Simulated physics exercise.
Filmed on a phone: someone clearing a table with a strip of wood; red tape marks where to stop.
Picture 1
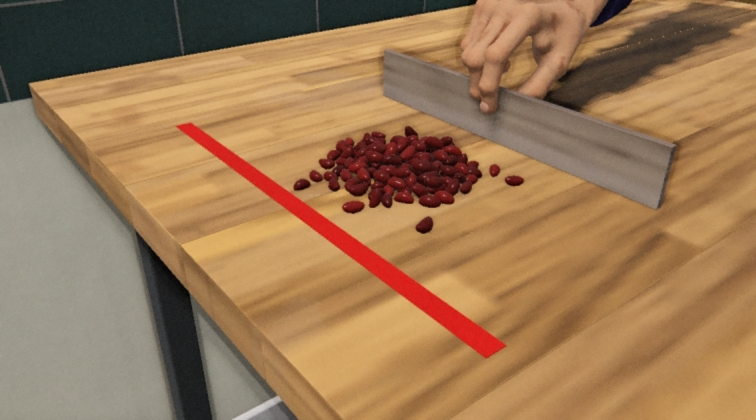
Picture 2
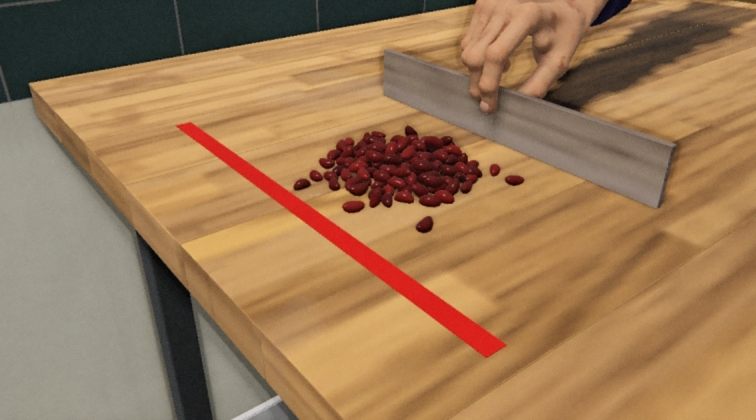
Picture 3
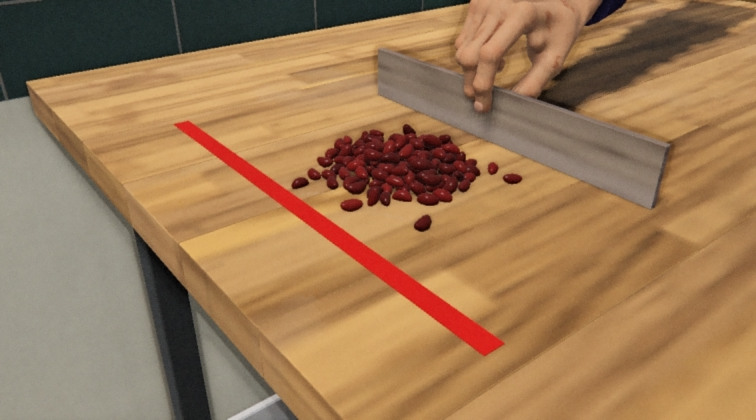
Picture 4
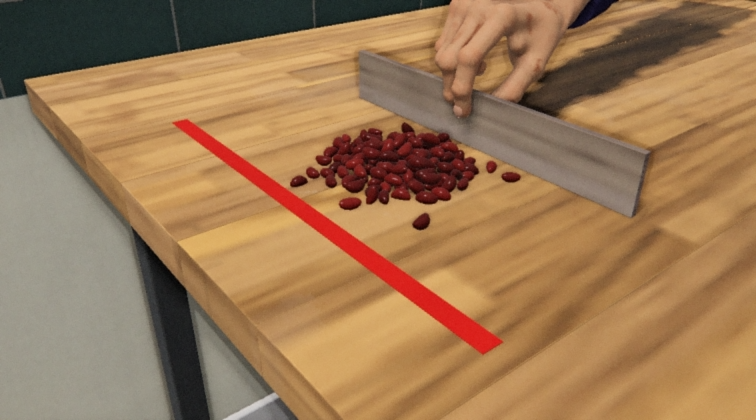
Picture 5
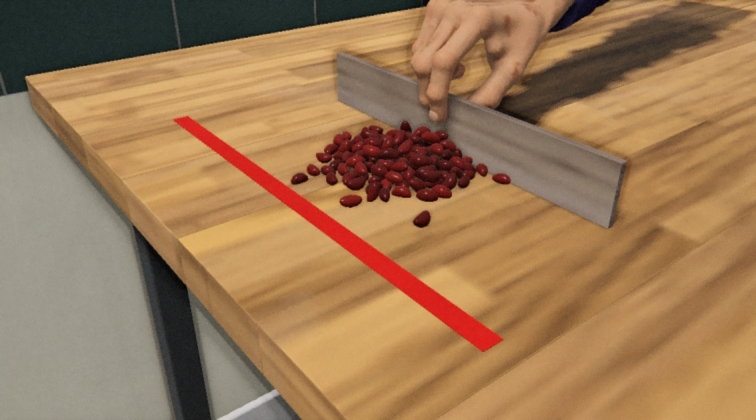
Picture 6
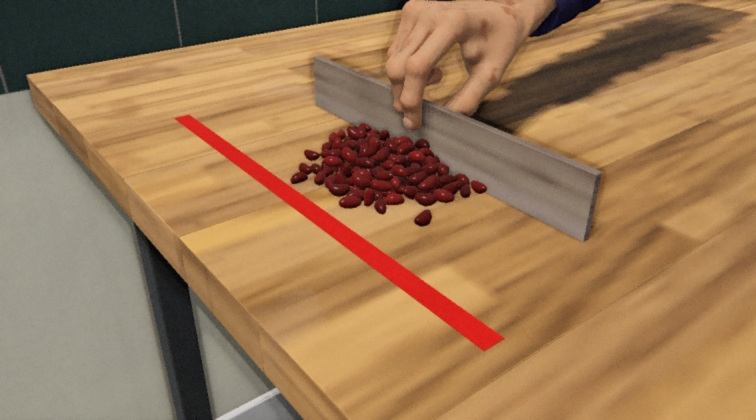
A hand held a strip of wood still on a wooden table, then slid it left into a heap of red kidney beans, pushing nearly all of them slightly toward a strip of red tape.
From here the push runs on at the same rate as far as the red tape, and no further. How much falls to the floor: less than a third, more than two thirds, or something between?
It shoves below one third off the end.
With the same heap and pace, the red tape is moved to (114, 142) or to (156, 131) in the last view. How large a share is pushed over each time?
Try 1 gives 100 %, try 2 gives 50 %.
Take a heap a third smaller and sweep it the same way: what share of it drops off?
Some 0 per cent of the pieces.
Soon, strip of wood still moving, near (355, 122); heap all on the table, its front near (244, 203).
A while on, strip of wood stopped at the red tape; heap a stray few over the edge.
Towards the end, strip of wood stopped at the red tape; heap a small part over the edge.
Finally, strip of wood stopped at the red tape; heap a small part over the edge.
